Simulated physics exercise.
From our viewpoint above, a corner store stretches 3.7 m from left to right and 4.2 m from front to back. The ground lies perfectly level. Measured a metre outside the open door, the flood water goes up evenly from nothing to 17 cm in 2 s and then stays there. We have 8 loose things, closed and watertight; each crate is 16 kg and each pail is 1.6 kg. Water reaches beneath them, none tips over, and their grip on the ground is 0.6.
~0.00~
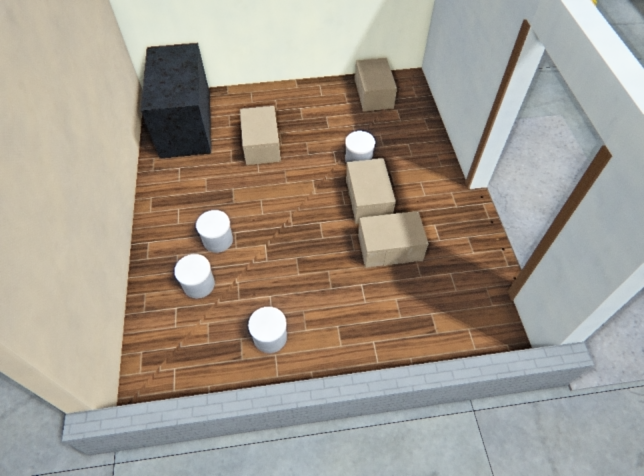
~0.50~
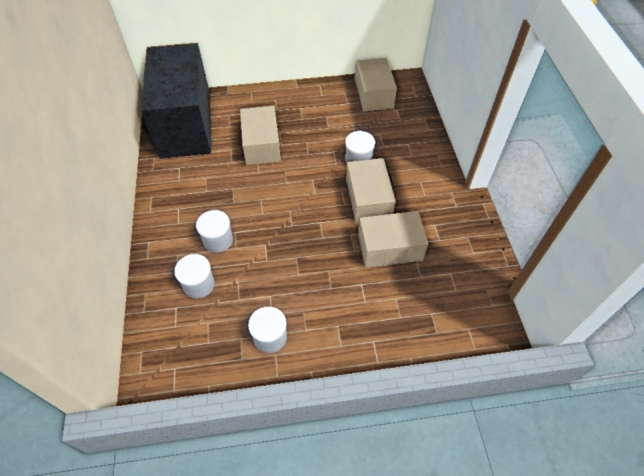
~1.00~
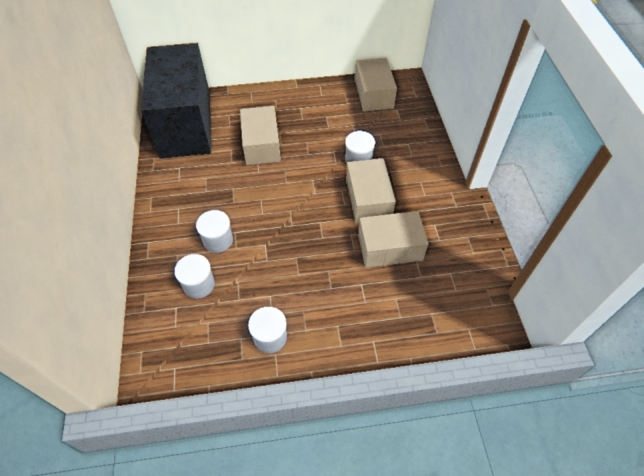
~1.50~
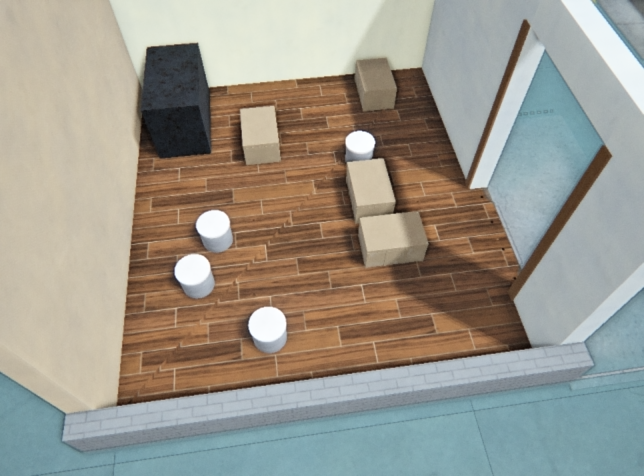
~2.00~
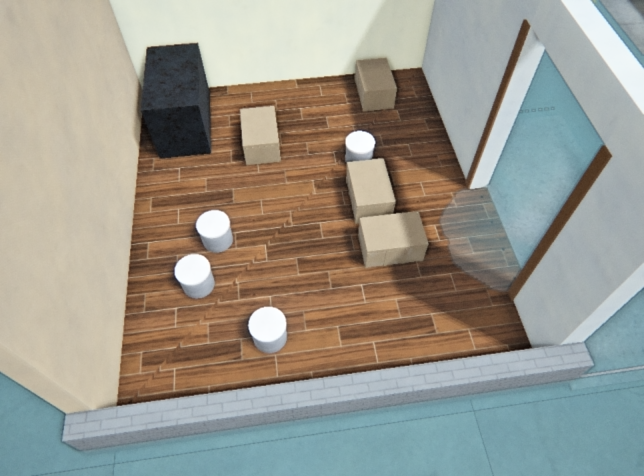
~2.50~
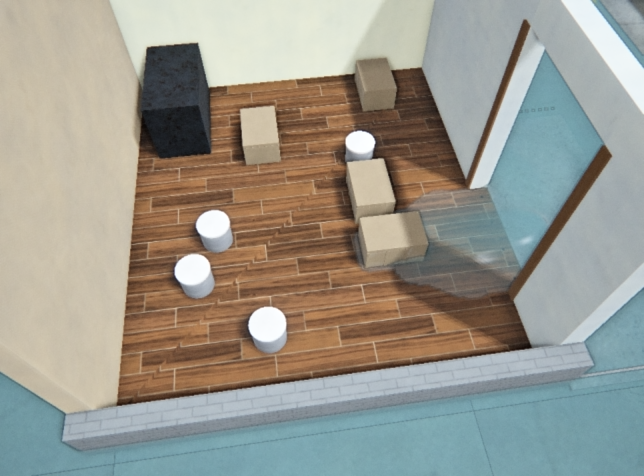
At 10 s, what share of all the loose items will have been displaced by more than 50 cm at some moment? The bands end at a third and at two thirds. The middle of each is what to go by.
The fraction shifted will be in the top third.
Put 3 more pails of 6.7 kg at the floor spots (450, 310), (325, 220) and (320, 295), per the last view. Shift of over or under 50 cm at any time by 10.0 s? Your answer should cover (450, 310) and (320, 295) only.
Note: Item 1 below threshold; item 2 above threshold.
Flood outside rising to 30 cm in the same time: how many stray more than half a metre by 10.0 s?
Result: 8.
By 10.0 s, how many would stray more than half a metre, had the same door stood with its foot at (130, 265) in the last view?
Count: 7.
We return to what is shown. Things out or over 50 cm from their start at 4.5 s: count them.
The number I get is 4.
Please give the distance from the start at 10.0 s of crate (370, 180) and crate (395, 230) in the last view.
100 cm, 150 cm.
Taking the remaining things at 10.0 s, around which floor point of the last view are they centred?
Mean floor pixel: About (267, 196).
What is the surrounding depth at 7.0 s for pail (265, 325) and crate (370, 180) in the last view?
Around 7 cm and 4 cm.
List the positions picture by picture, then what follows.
The first picture shows a crate at (394, 231), on the bottom; a pail at (213, 224), on the bottom; 0.0 m2 under water; 0 of 8 have shifted.
The second picture shows a crate at (394, 231) rests on the ground; a pail at (213, 224), on the bottom; water covers 0.0 m2; 0 of 8 have shifted.
The third picture shows a crate at (394, 231), on the bottom; a pail at (213, 224) rests on the ground; 0.0 m2 under water; 0 of 8 have shifted.
The fourth picture shows a crate at (394, 231) rests on the ground; a pail at (213, 224), on the bottom; water covers 0.0 m2; 0 of 8 have shifted.
The fifth picture shows a crate at (394, 231), on the bottom; a pail at (213, 224), on the bottom; water covers 0.4 m2; 0 of 8 have shifted.
The sixth picture shows a crate at (394, 231), on the bottom; a pail at (213, 224), on the bottom; water covers 1.2 m2; 0 of 8 have shifted.
After 3.5 s 0 of 8 are over 50 cm from their spots; 0 afloat.
After 4.5 s 4 of 8 are over 50 cm from their spots; 0 afloat.
After 7.0 s 5 of 8 are over 50 cm from their spots; 4 afloat.
After 10.0 s 5 of 8 are over 50 cm from their spots, and 6 have been at some point; 7 afloat.
